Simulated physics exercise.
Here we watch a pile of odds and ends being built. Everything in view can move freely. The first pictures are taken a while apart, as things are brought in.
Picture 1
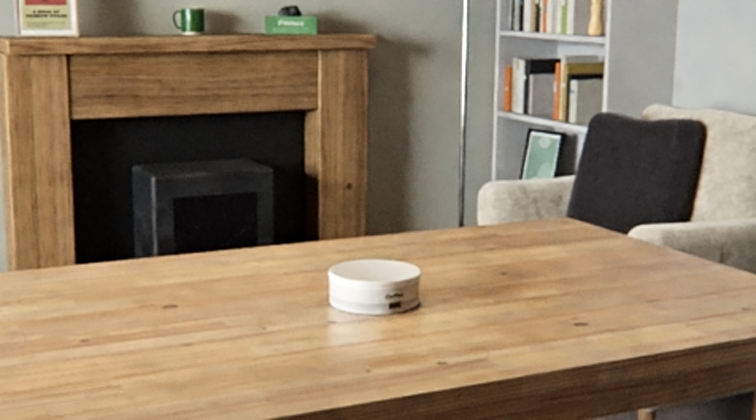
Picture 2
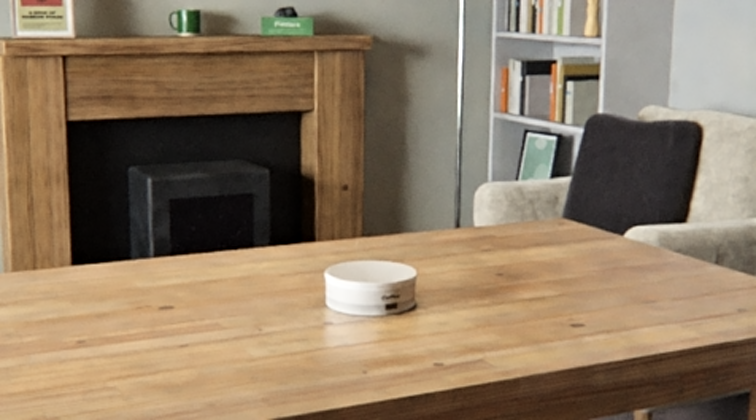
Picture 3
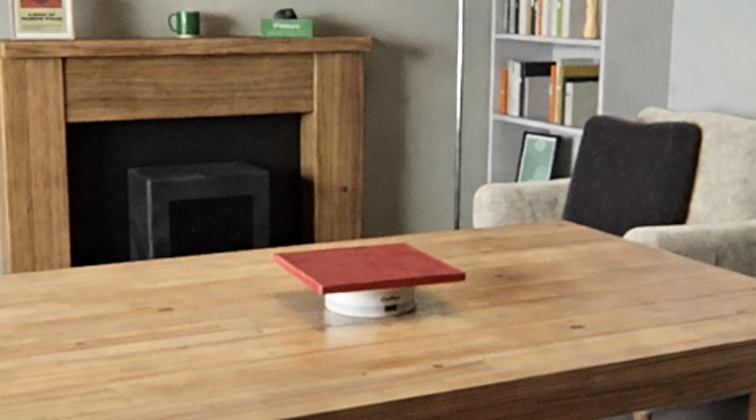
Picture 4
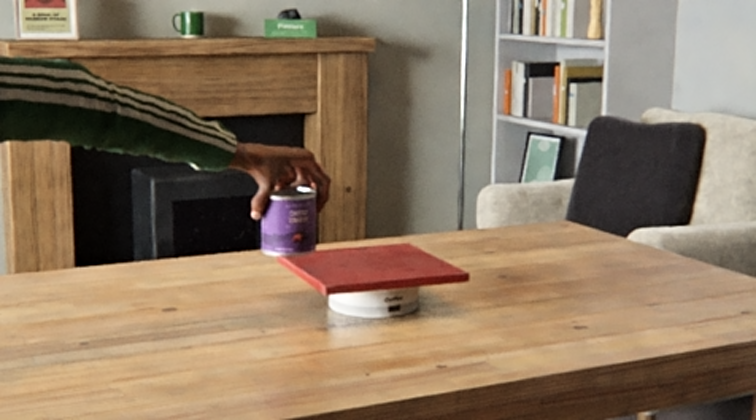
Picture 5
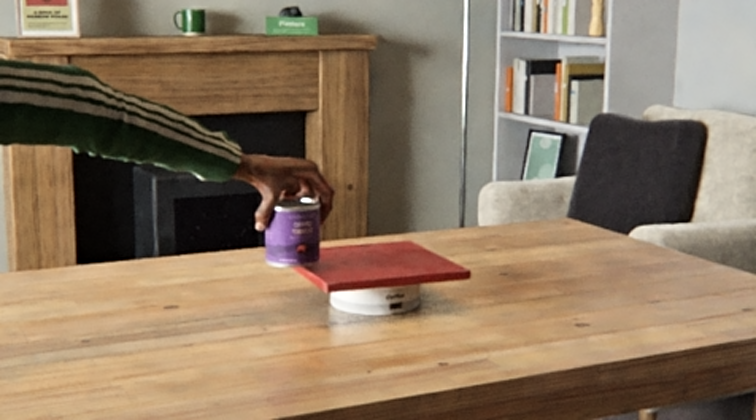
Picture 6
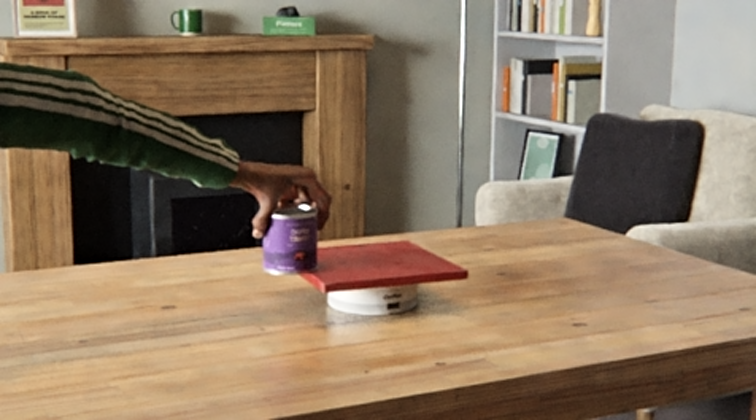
A hand lowers a purple pot onto the left edge of a red board on a white tub.
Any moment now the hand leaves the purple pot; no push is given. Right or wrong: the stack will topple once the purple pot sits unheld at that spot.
Right.
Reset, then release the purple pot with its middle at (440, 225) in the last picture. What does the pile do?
In the end the pile crashes down.
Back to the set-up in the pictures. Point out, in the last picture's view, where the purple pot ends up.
It finishes at about (235, 291).
Then, 0.30 s on from there, purple pot now fallen.
Then, 0.40 s on from there, things are still on the move.
In the end, fallen, purple pot; the other 2 unmoved. At the end, from the last picture's camera, purple pot near (234, 290). The pile gives way.
